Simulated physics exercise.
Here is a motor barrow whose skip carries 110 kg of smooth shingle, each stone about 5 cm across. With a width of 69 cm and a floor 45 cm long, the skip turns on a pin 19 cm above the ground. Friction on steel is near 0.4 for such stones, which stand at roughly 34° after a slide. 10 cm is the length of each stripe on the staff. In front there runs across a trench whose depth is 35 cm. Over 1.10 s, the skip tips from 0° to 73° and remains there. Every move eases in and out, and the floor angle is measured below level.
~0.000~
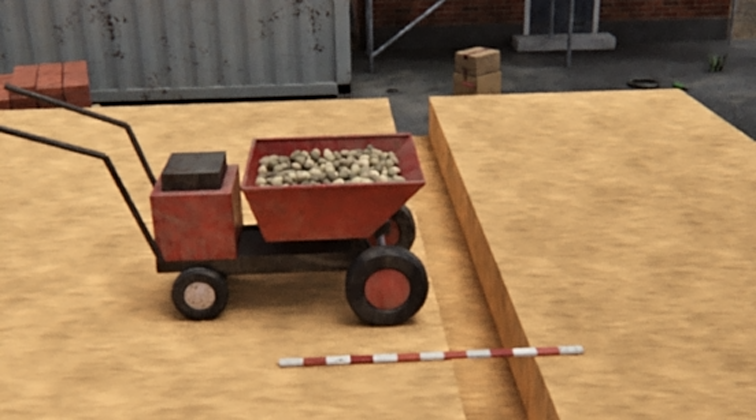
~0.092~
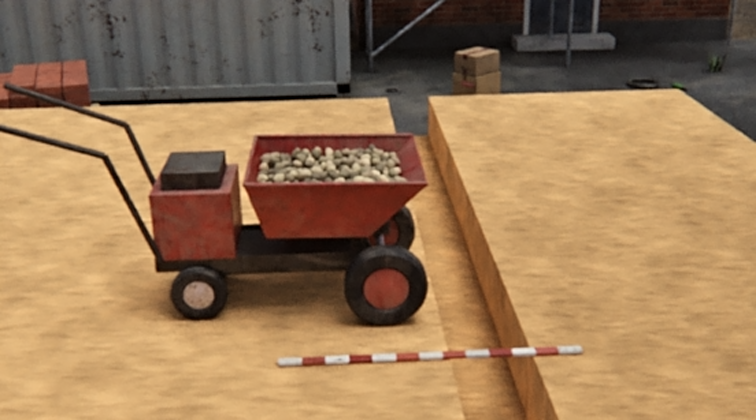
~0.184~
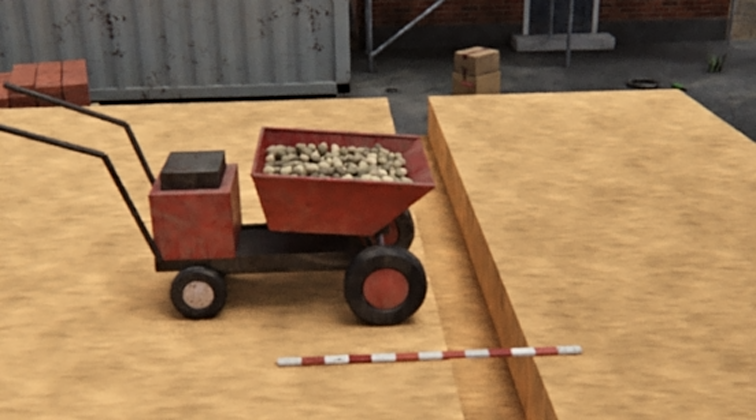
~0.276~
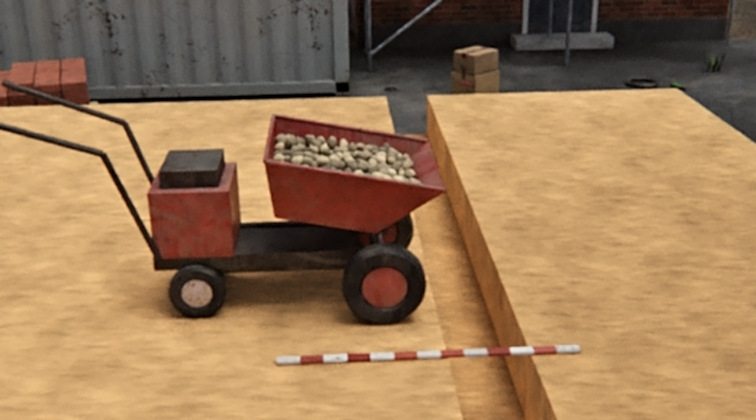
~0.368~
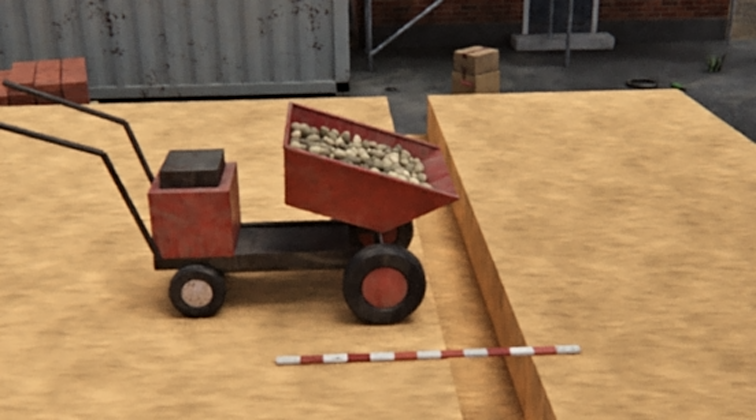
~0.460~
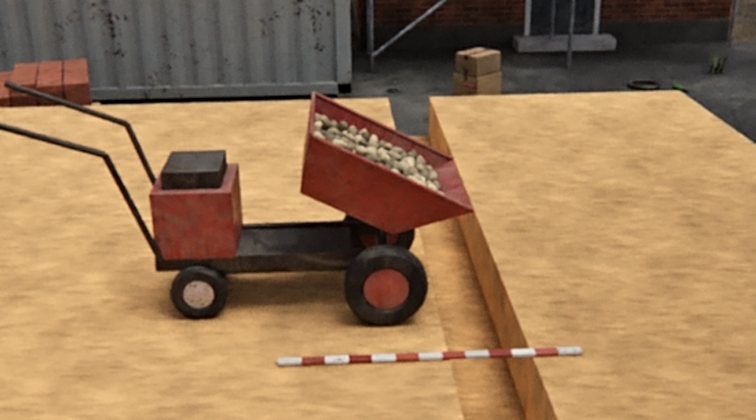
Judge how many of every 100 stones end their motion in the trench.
I would put it near 20 out of 100.
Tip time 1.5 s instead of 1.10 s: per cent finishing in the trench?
Around 20 per cent would end in the trench.
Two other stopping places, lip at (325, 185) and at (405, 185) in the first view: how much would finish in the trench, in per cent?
From the first spot near 95, from the second near 40 per cent.
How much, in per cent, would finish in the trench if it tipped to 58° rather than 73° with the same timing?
Roughly 35%.
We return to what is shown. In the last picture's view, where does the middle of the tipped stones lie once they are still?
Resting centre: About (554, 280).
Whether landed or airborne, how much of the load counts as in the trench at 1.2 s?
Around 5 per cent of it.
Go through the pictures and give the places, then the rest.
In the first picture, the skip is at 0°, its lip at (425, 183); the top of the load is at (335, 162).
In the second picture, lip at (427, 184), floor tilted 1°, highest stones at (319, 161); the stones move at 0.2 m/s on average.
In the third picture, lip at (435, 186), floor tilted 5°, highest stones at (299, 156); the stones move at 0.5 m/s on average.
In the fourth picture, lip at (445, 190), floor tilted 11°, highest stones at (293, 148); the stones move at 0.6 m/s on average.
In the fifth picture, lip at (458, 199), floor tilted 19°, highest stones at (301, 136); the stones move at 0.7 m/s on average.
In the sixth picture, lip at (473, 211), floor tilted 28°, highest stones at (320, 125); the stones move at 0.8 m/s on average.
After 0.8 s the floor is at 61°; 100 % in the skip; the foremost stones are at (503, 241).
After 1.2 s the floor is at 73°; 41 % in the skip, 3 % in the trench, 56 % past the trench; the foremost stones are at (600, 282).
After 1.5 s the floor is at 73°; 7 % in the skip, 11 % in the trench, 82 % past the trench; the foremost stones are at (708, 282).
After 3.5 s the floor is at 73°; 0 % in the skip, 20 % in the trench, 80 % past the trench; the foremost stones are past the picture's edge.
